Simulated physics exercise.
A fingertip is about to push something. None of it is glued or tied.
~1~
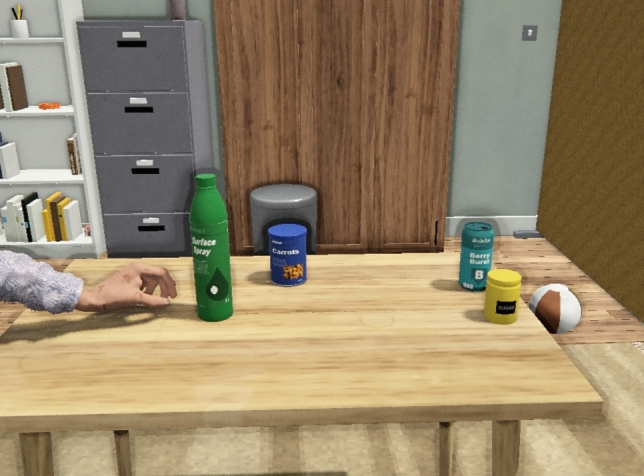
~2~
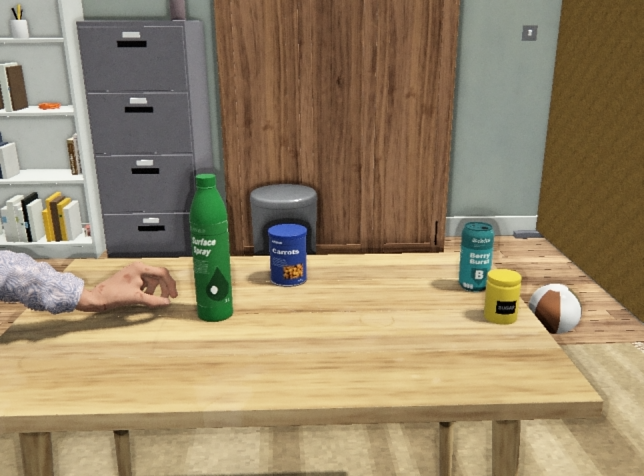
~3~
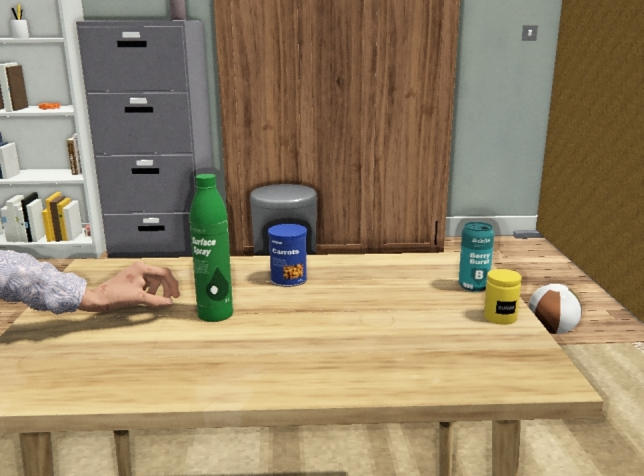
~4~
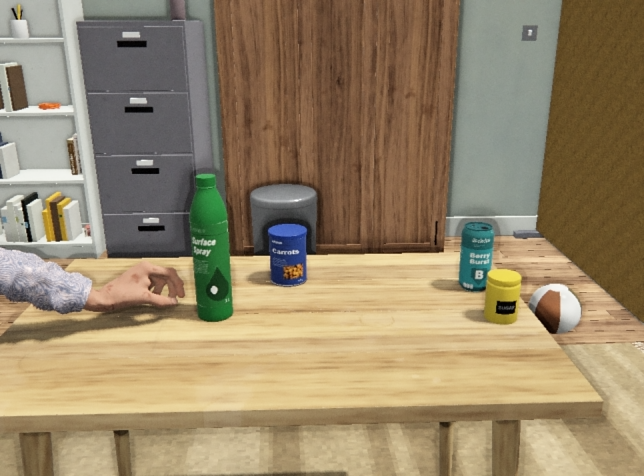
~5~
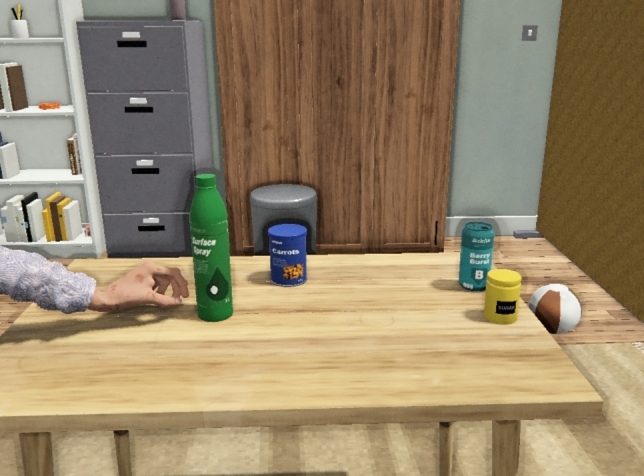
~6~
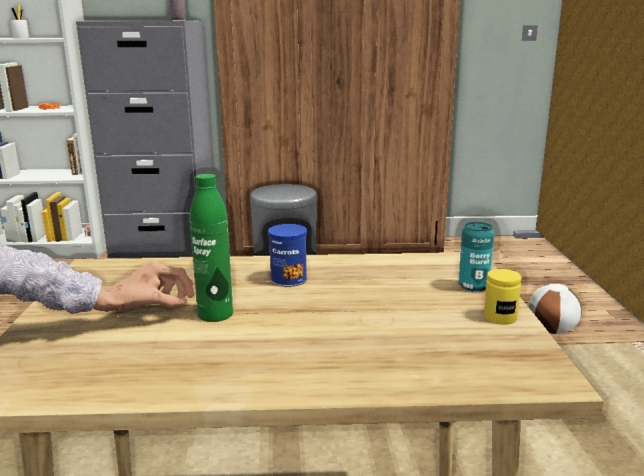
On a wooden table in a room with a filing cabinet, a hand at the left inched right toward a green spray bottle, while the bottle, a blue can and two other containers stayed still.
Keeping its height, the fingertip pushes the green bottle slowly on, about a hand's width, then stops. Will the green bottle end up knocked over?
No, is not felled.
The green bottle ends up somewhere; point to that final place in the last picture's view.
Near pixel (273, 247).
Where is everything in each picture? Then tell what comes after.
The first frame shows green bottle (211, 248).
The second frame shows green bottle (211, 248).
The third frame shows green bottle (211, 248).
The fourth frame shows green bottle (211, 248).
The fifth frame shows green bottle (211, 248).
The sixth frame shows green bottle (211, 248).
Then, 0.40 s on from there, green bottle shifted a little near (232, 248).
Then, 0.80 s on from there, green bottle shifted about its own width near (259, 247).
In the end, moved from the start, green bottle. At the end, from the last picture's camera, green bottle near (273, 247).
